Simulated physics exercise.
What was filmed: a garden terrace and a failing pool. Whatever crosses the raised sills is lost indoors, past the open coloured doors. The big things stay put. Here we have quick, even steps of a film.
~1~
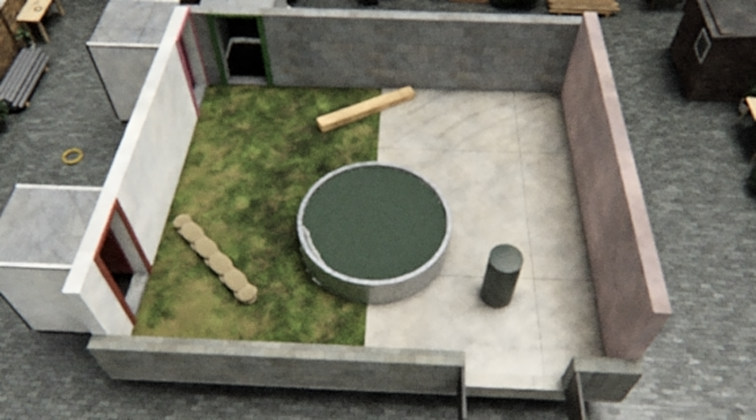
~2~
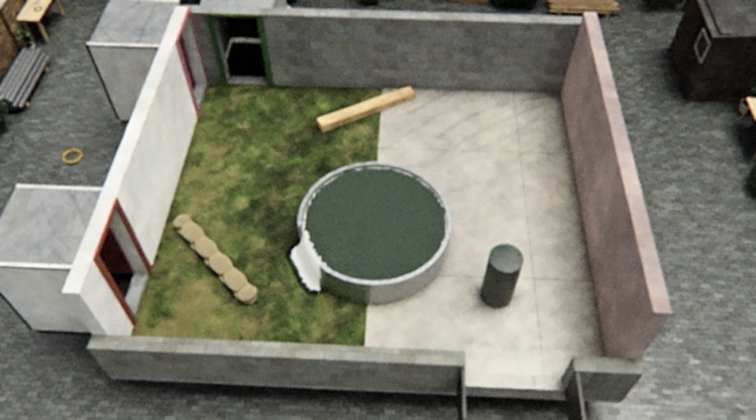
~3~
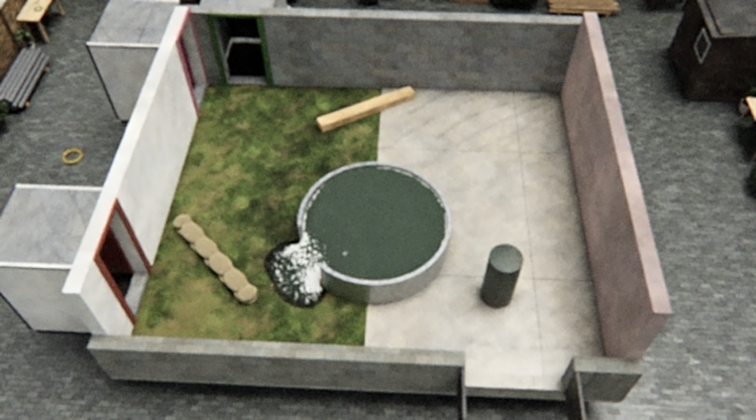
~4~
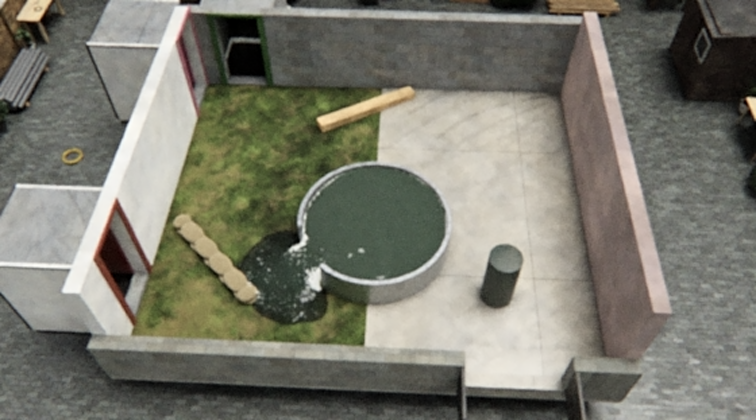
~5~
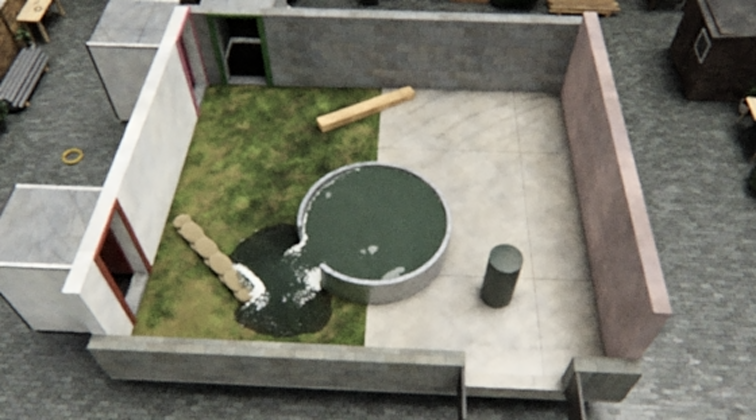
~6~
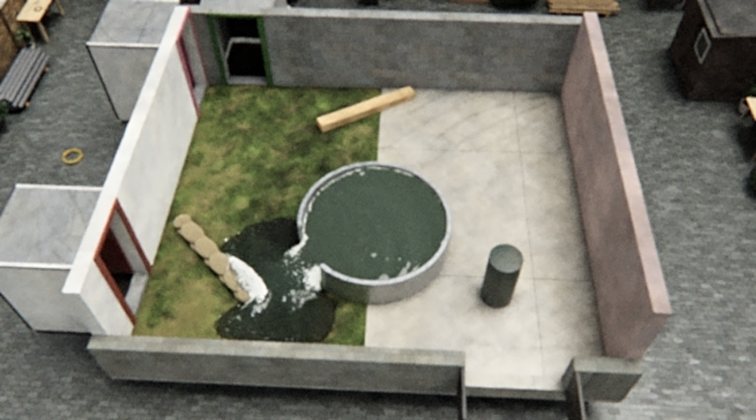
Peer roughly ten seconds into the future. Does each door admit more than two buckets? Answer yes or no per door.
Answers: The green door: Yes; the pink door: No; the red door: Yes.
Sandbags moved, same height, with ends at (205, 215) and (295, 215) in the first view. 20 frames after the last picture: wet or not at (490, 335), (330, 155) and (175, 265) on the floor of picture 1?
In the order asked: Untouched, untouched, swamped.
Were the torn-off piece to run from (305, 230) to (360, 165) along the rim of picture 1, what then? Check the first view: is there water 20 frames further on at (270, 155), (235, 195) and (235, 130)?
In turn: Swamped, swamped, swamped.
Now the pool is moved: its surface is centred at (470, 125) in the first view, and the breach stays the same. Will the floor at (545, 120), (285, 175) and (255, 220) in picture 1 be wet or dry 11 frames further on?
Result: Spared; inundated; inundated.
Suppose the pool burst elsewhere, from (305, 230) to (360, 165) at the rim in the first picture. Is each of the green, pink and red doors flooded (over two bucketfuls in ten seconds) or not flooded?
Then: The green door is over; the pink door passes that mark; the red door is under.
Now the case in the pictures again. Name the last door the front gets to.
Last in line is the one in green.
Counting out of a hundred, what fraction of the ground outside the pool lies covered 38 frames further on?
I'd estimate some 50 per cent.
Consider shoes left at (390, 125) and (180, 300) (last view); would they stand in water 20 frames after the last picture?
Point one: Unflooded. Point two: Swamped.
A moment on, water covers 15 % of the floor; the green door not reached, the pink door not reached, the red door not reached.
Next, water covers 20 % of the floor; the green door not reached, the pink door not reached, the red door not reached.
Then, water covers 35 % of the floor; the green door not reached, the pink door not reached, the red door under two buckets in.
Later, water covers 50 % of the floor; the green door under two buckets in, the pink door wet at the sill, nothing in, the red door over two buckets in.
In the end, water covers 65 % of the floor; the green door over two buckets in, the pink door wet at the sill, nothing in, the red door far over two buckets in.
